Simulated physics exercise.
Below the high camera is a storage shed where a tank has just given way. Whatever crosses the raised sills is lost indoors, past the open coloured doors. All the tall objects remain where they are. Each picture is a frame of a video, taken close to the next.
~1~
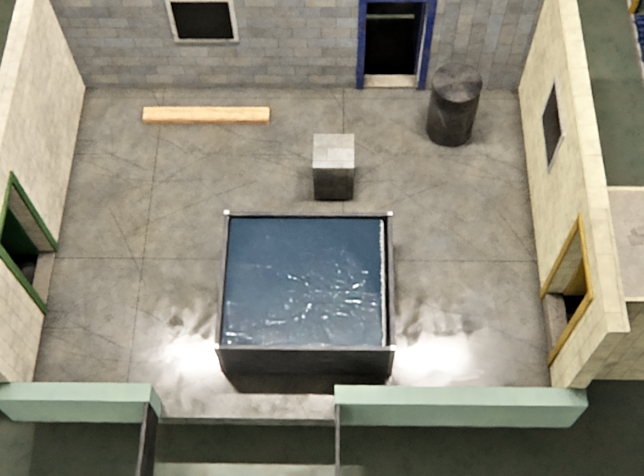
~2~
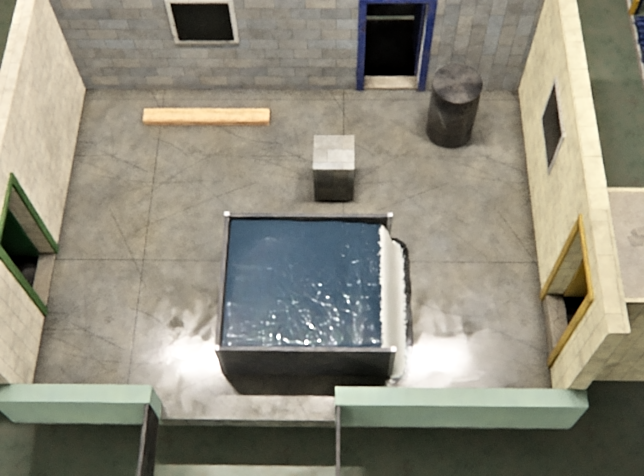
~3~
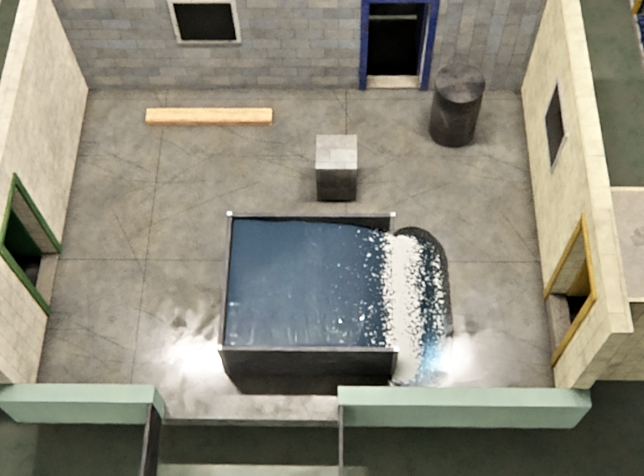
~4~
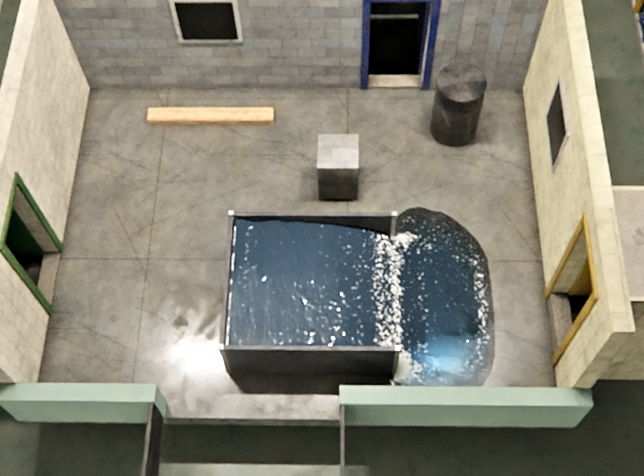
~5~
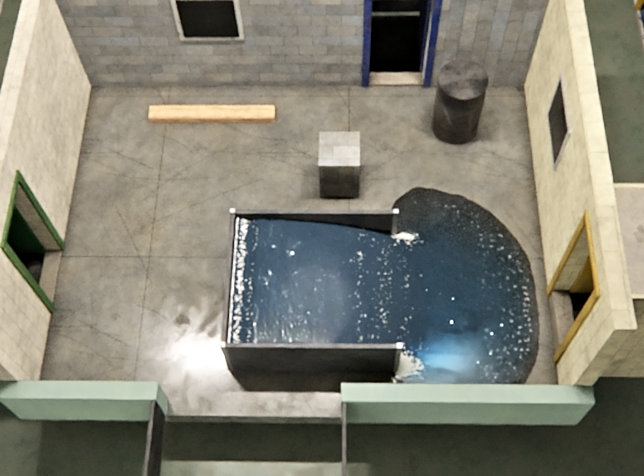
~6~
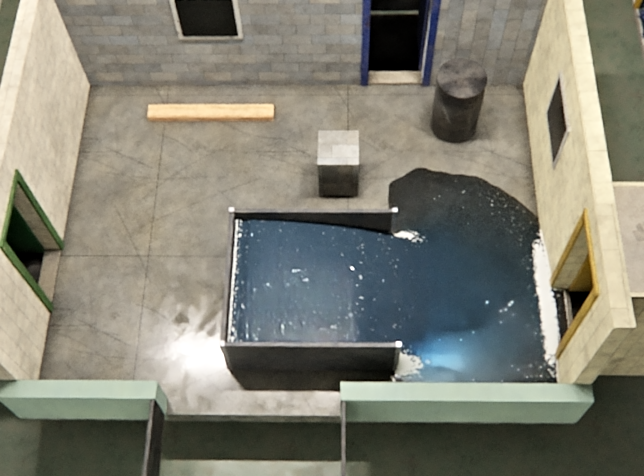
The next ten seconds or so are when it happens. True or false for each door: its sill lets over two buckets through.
The yellow door true; the blue door true; the green door true.
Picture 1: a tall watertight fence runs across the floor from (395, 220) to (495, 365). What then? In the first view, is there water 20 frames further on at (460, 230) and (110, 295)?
The first point ends up swamped and the second ends up spared.
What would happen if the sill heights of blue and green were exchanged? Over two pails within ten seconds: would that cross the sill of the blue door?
Answer: Blue overflows.
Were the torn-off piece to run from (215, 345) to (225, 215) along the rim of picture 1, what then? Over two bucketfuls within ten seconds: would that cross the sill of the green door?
Green door: Exceeds it.
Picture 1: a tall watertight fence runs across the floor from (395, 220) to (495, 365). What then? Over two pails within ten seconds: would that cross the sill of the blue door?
The blue door exceeds the threshold.
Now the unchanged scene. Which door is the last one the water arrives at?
It would be the green-painted one.
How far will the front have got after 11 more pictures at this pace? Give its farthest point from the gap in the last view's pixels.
My guess would be about (522, 92).
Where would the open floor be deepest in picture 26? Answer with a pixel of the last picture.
I'd point to about (489, 92).
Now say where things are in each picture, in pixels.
Still water in the water tank at (307, 280), in the first frame.
Water pours out at (387, 300) and has run to a hidden place, in the second frame.
Water pours out at (390, 300) and has run to (421, 234), in the third frame.
The front is at a hidden place, out from the gap at (391, 300), in the fourth frame.
The front is at (512, 242), out from the gap at (393, 298), in the fifth frame.
Water pours out at (392, 297) and has run to a hidden place, in the sixth frame.
A moment on, water covers 25 % of the floor; the yellow door far over two buckets in, the blue door not reached, the green door not reached.
Next, water covers 30 % of the floor; the yellow door far over two buckets in, the blue door not reached, the green door not reached.
Then, water covers 50 % of the floor; the yellow door far over two buckets in, the blue door under two buckets in, the green door not reached.
Later, water covers 80 % of the floor; the yellow door far over two buckets in, the blue door over two buckets in, the green door wet at the sill, nothing in.
In the end, water covers 95 % of the floor; the yellow door far over two buckets in, the blue door over two buckets in, the green door over two buckets in.
